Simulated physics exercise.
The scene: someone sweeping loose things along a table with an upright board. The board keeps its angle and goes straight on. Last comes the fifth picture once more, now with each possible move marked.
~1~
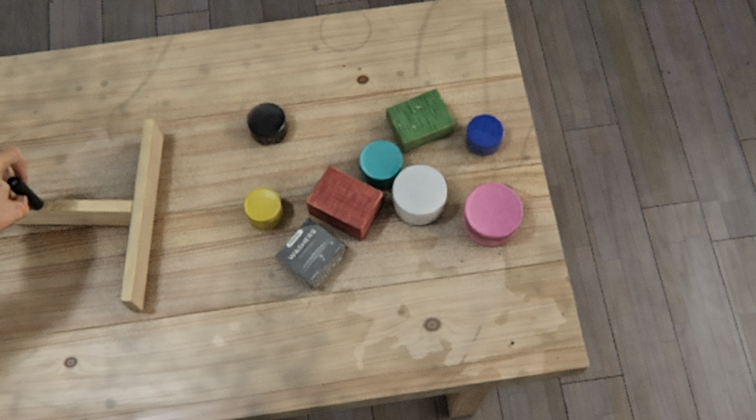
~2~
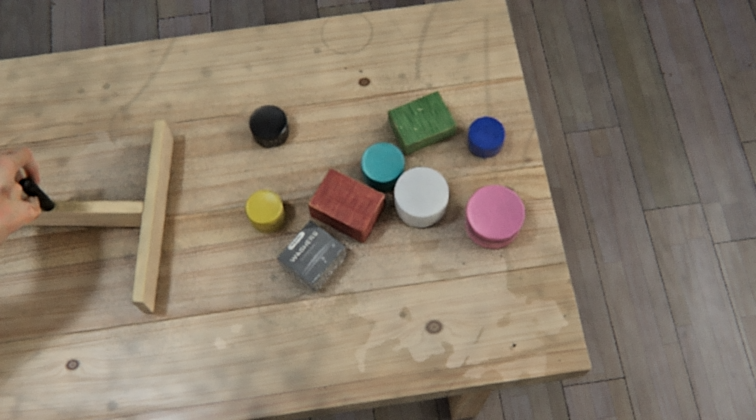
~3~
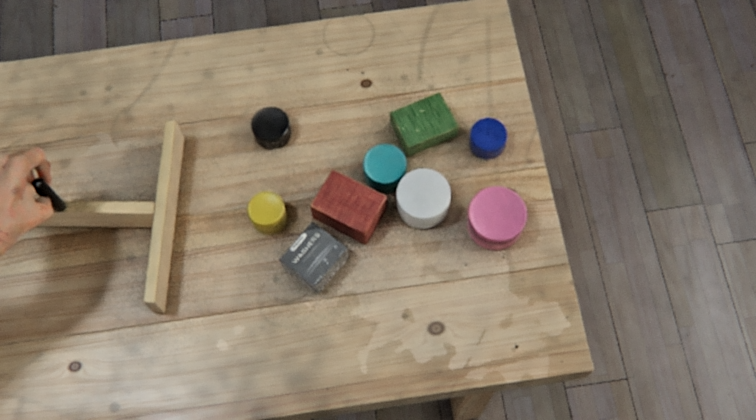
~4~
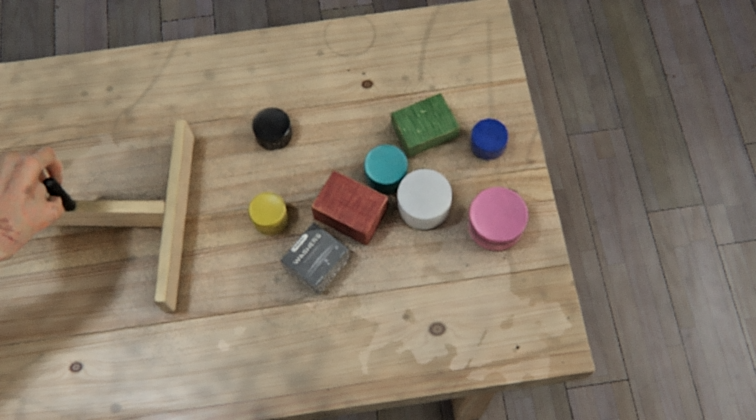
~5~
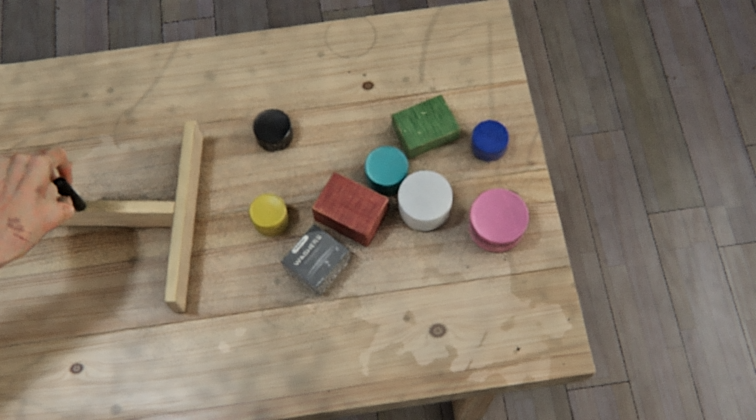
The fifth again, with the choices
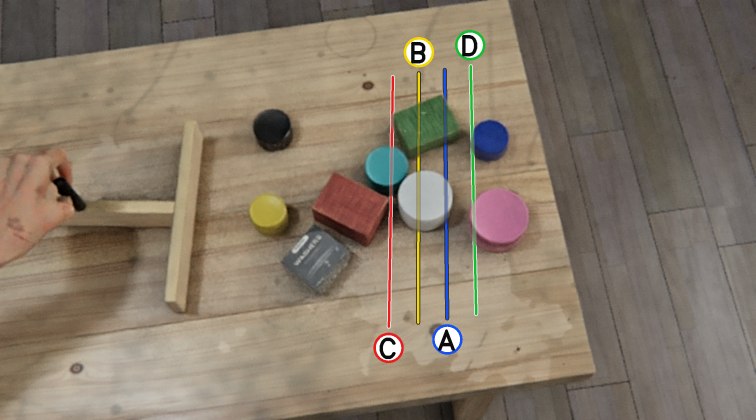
On a wooden table, a hand gripping a black handle slid an upright wooden board slowly to the right, toward a yellow jar, a black jar and other colourful blocks and tubs that stayed put.
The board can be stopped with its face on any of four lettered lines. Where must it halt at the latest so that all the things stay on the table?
B is the last safe line.
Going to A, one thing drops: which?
The blue pot goes over.
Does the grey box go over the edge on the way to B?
By then, no.
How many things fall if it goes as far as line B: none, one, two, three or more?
The count is none.
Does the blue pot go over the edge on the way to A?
By then, yes.
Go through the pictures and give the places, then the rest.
Yellow jar (264, 209); black jar (268, 124); grey box (311, 254), in the first picture.
Board (149, 207); red block (347, 206), in the second picture.
Board (160, 208); green block (424, 124), in the third picture.
Board (170, 207); turquoise tub (386, 170), in the fourth picture.
Board (180, 207); yellow jar (270, 215); black jar (273, 131); grey box (317, 260), in the fifth picture.
On the copy, A at (446, 187); B at (419, 191); C at (391, 195); D at (473, 183).
On B. First, board (265, 195); black jar (299, 130); yellow jar (291, 215).
Then, board (349, 184); pink jar (501, 222); white pot (468, 180).
Finally, board (414, 175); blue pot (529, 136); white pot (499, 162); nothing has fallen.
By contrast, A drops the blue pot; C is safe but short; D drops the green block and blue pot.
